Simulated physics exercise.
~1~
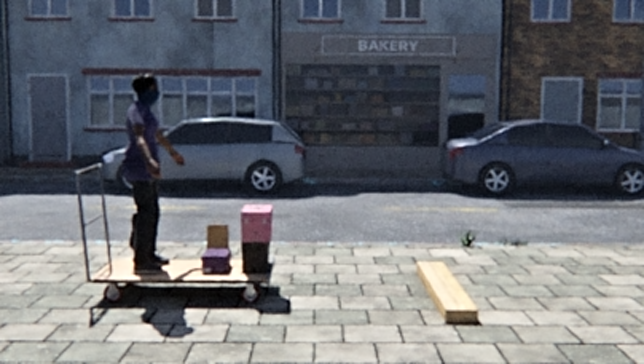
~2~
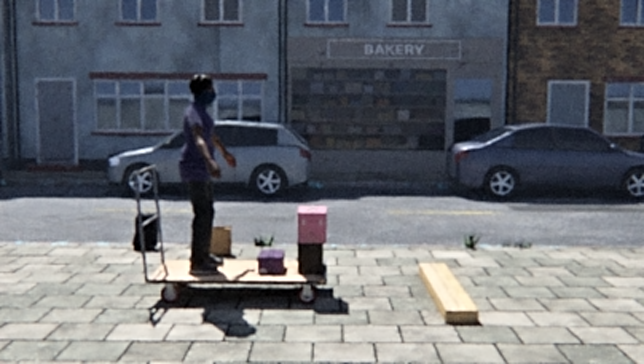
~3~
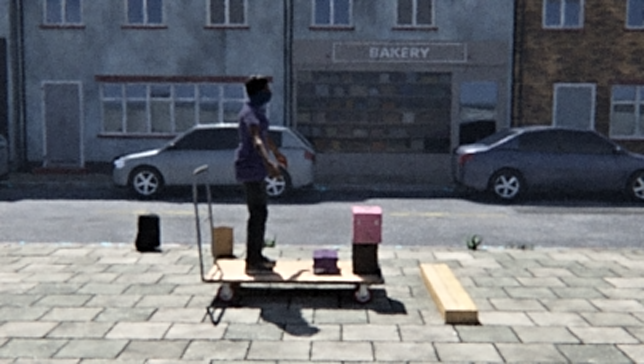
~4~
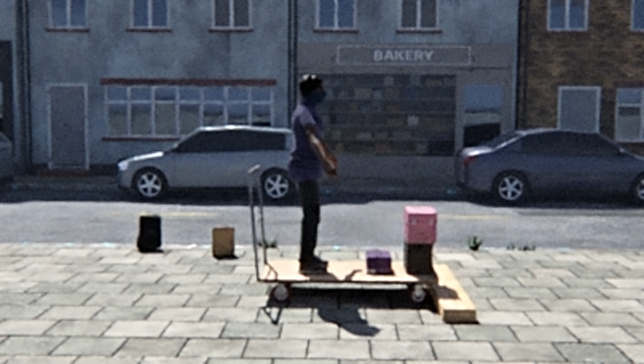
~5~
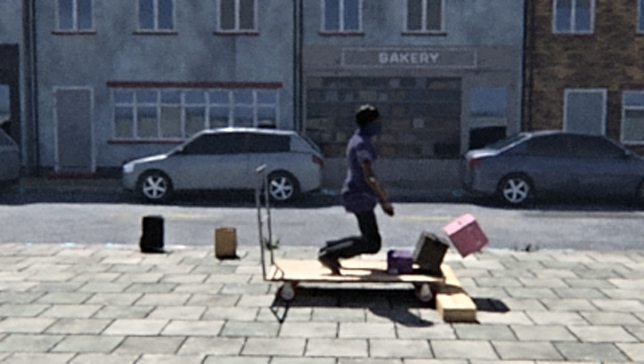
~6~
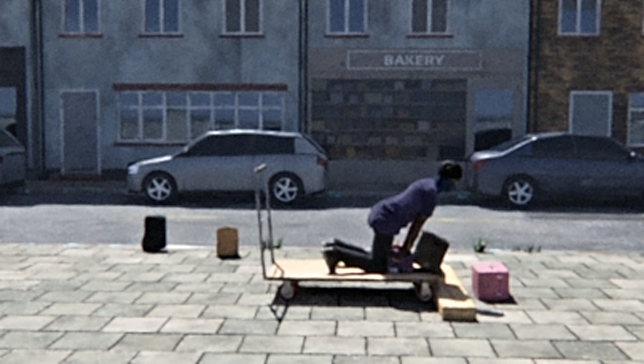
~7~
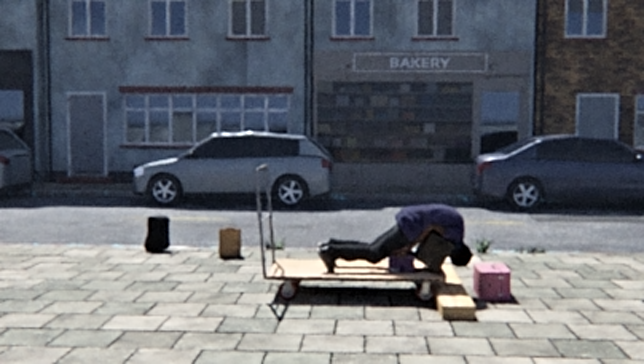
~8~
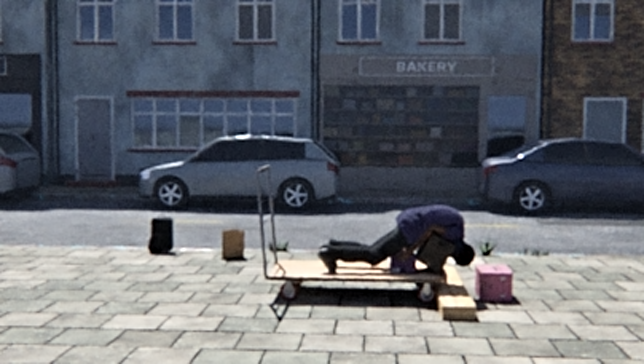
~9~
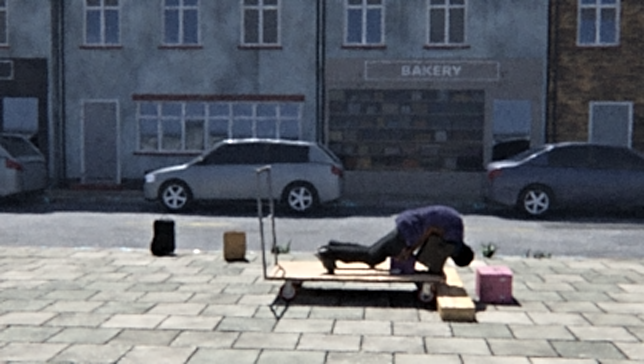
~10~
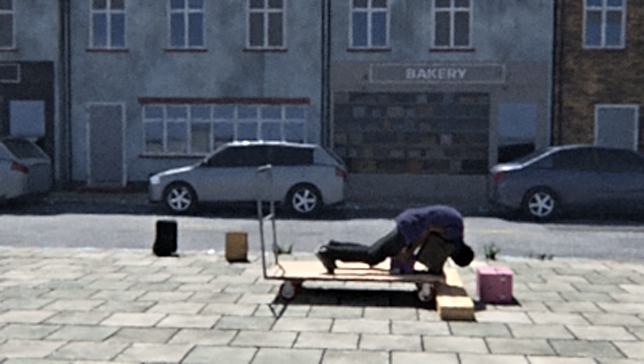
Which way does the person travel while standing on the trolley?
The person travels to the right, riding on the trolley toward the kerb.
